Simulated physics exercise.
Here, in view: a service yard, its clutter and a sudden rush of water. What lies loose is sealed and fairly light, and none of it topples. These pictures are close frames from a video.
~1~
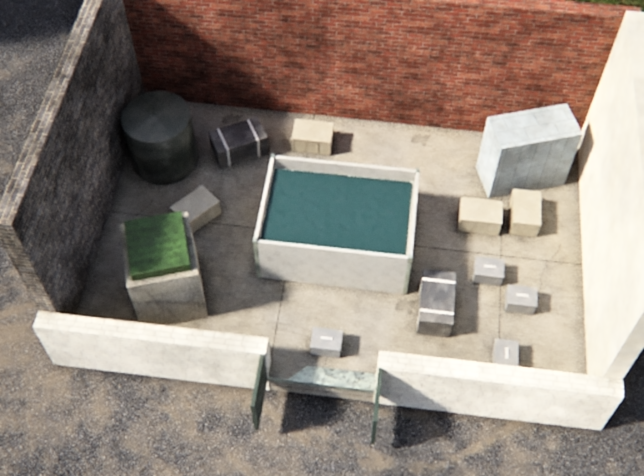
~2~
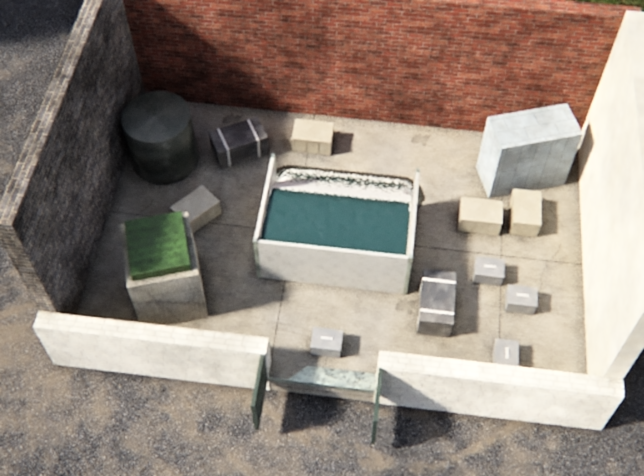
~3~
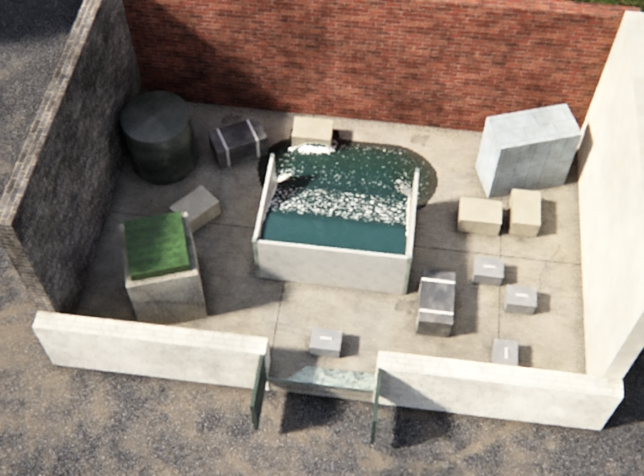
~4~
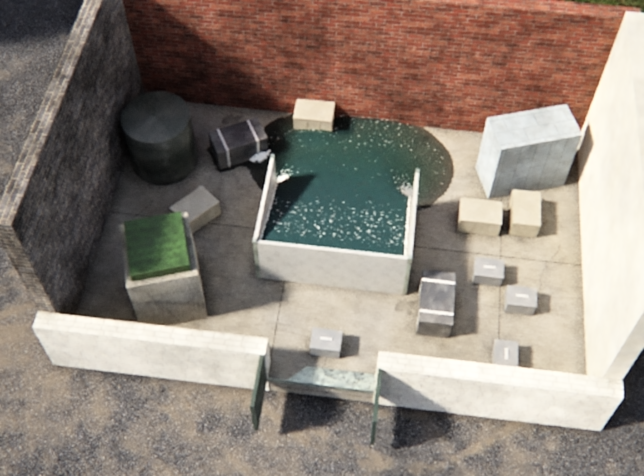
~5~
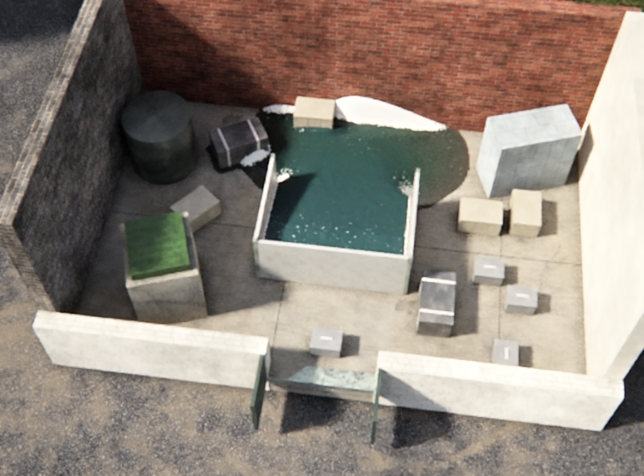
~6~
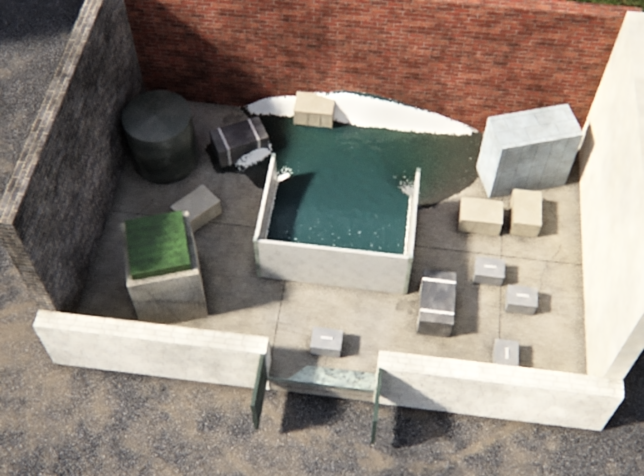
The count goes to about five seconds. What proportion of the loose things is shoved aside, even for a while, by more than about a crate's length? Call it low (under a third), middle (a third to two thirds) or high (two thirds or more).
High.
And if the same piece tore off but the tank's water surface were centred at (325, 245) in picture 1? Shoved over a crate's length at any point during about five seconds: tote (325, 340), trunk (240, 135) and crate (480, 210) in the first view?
The three, one by one: Short of that, past that mark and past that mark.
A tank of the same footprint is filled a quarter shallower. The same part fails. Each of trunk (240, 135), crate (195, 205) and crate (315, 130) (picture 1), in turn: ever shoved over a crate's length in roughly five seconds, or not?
Taking them as listed, the first did it, the second did it and the third did it.
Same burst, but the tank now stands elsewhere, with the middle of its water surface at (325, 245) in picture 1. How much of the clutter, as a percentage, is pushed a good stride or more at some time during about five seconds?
It should come out close to 60 %.
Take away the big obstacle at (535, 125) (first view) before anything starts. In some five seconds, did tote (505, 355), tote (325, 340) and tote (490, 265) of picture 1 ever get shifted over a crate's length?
So: Did travel that far, then did not travel far, then did not travel far.
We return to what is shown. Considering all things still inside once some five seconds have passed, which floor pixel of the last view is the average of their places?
The mean position lies close to (366, 281).
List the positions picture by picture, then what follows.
In the first picture, a crate at (313, 130) rests on the ground; a trunk at (238, 134), on the bottom; 0 of 10 have shifted.
In the second picture, a crate at (313, 130), on the bottom; a trunk at (238, 134), on the bottom; 0 of 10 have shifted.
In the third picture, a crate at (313, 128), on the bottom, close to its start; a trunk at (237, 134), on the bottom; 1 of 10 have shifted.
In the fourth picture, a crate at (314, 110), on the bottom, a stride from its start; a trunk at (238, 135) rests on the ground; 1 of 10 have shifted.
In the fifth picture, a crate at (315, 108) floats, a stride from its start; a trunk at (238, 134) rests on the ground; 1 of 10 have shifted.
In the sixth picture, a crate at (315, 103) floats, a stride from its start; a trunk at (238, 134), on the bottom; 1 of 10 have shifted.
A moment on, 0 of 10 are well off their spots; 1 afloat.
Next, 1 of 10 are well off their spots; 1 afloat.
Later, 6 of 10 are well off their spots; 4 afloat.
In the end, 7 of 10 are well off their spots, and 7 have been at some point; 6 afloat.
